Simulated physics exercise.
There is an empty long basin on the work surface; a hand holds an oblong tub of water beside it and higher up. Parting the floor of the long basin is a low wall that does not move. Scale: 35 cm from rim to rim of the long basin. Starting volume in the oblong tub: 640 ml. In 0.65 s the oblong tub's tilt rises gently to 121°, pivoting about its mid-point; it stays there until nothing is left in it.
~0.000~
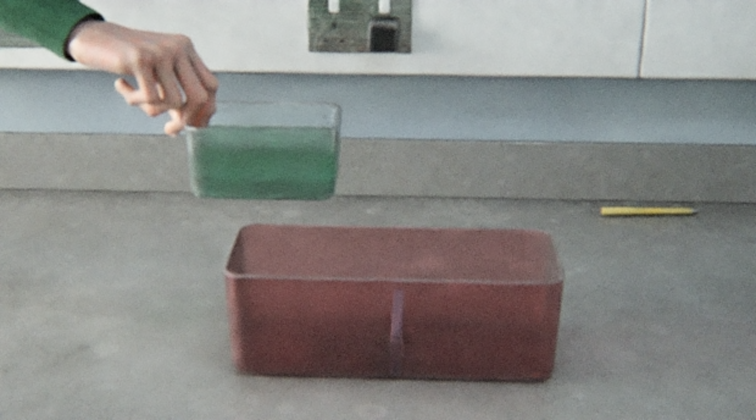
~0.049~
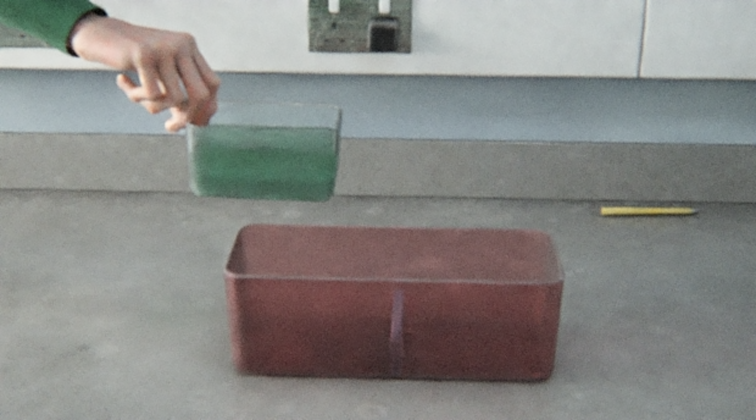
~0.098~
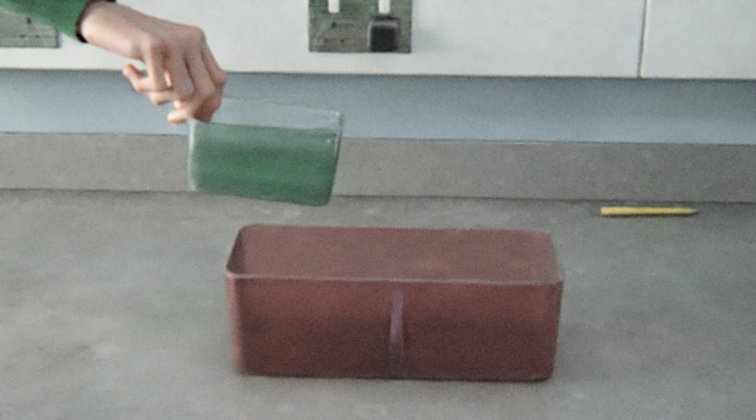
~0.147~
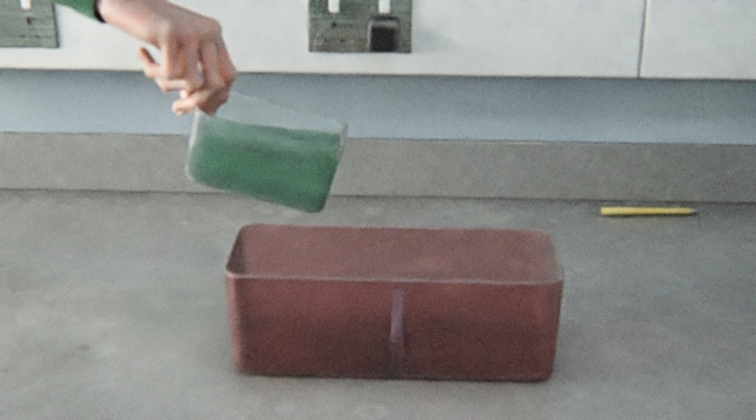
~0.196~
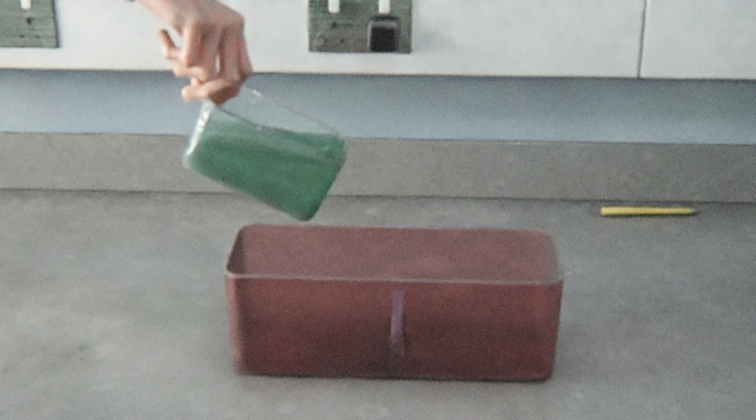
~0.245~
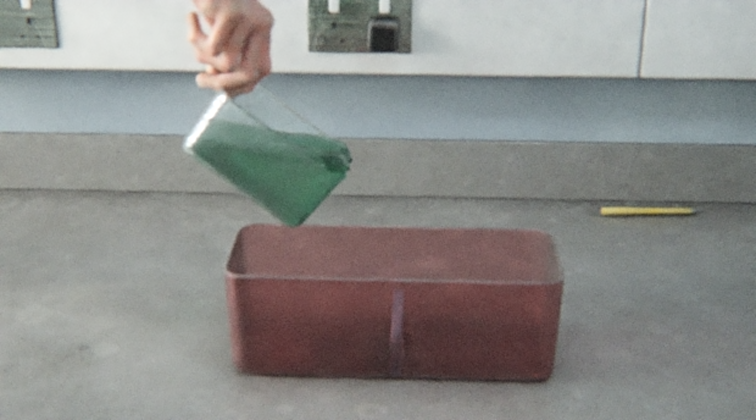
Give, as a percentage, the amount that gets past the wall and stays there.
Past the wall: About 24 %.
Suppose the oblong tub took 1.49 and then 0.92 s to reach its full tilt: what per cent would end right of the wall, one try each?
50 per cent first, 35 per cent second.
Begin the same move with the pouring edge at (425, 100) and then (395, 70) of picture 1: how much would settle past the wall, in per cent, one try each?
Some 75 and 70 per cent, in that order.
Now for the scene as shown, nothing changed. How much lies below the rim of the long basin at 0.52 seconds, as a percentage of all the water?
Around 68%.
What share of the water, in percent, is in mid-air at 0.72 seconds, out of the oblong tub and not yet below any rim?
Roughly 7 per cent.
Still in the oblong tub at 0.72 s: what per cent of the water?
0 %.
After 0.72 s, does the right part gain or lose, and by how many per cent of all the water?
Its share increases, some 3 in a hundred.
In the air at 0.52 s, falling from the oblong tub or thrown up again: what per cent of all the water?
Near 22 per cent at that moment.
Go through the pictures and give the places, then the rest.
It leans 0°; its right rim is at (338, 119); the water meets the walls at (197, 135) and (336, 138); the long basin's rim runs from (232, 250) to (558, 257); the wall's top is at (398, 315), in the first frame.
It leans 2°; its right rim is at (339, 121); the water meets the walls at (197, 135) and (337, 139), in the second frame.
It leans 7°; its right rim is at (341, 127); the water meets the walls at (198, 134) and (336, 141), in the third frame.
It leans 15°; its right rim is at (344, 138); the water meets the walls at (199, 132) and (340, 144), in the fourth frame.
It leans 25°; its right rim is at (346, 152); the water meets the walls at (198, 130) and (344, 147), in the fifth frame.
It leans 38°; its right rim is at (344, 168); the water meets the walls at (193, 127) and (336, 153); 4 per cent is over the edge, in the sixth frame.
By 0.52 s the tilt is 109° and 11 per cent is still to pour, 51 is left of the wall and 16 right of it.
By 0.72 s the tilt is 121° and 0 per cent is still to pour, 72 is left of the wall and 21 right of it.
By 0.92 s the tilt is 121° and 0 per cent is still to pour, 72 is left of the wall and 24 right of it.
By 1.15 s the tilt is 121° and 0 per cent is still to pour, 72 is left of the wall and 24 right of it.
At rest 72 per cent lies left of the wall, 24 right of it and 5 outside.
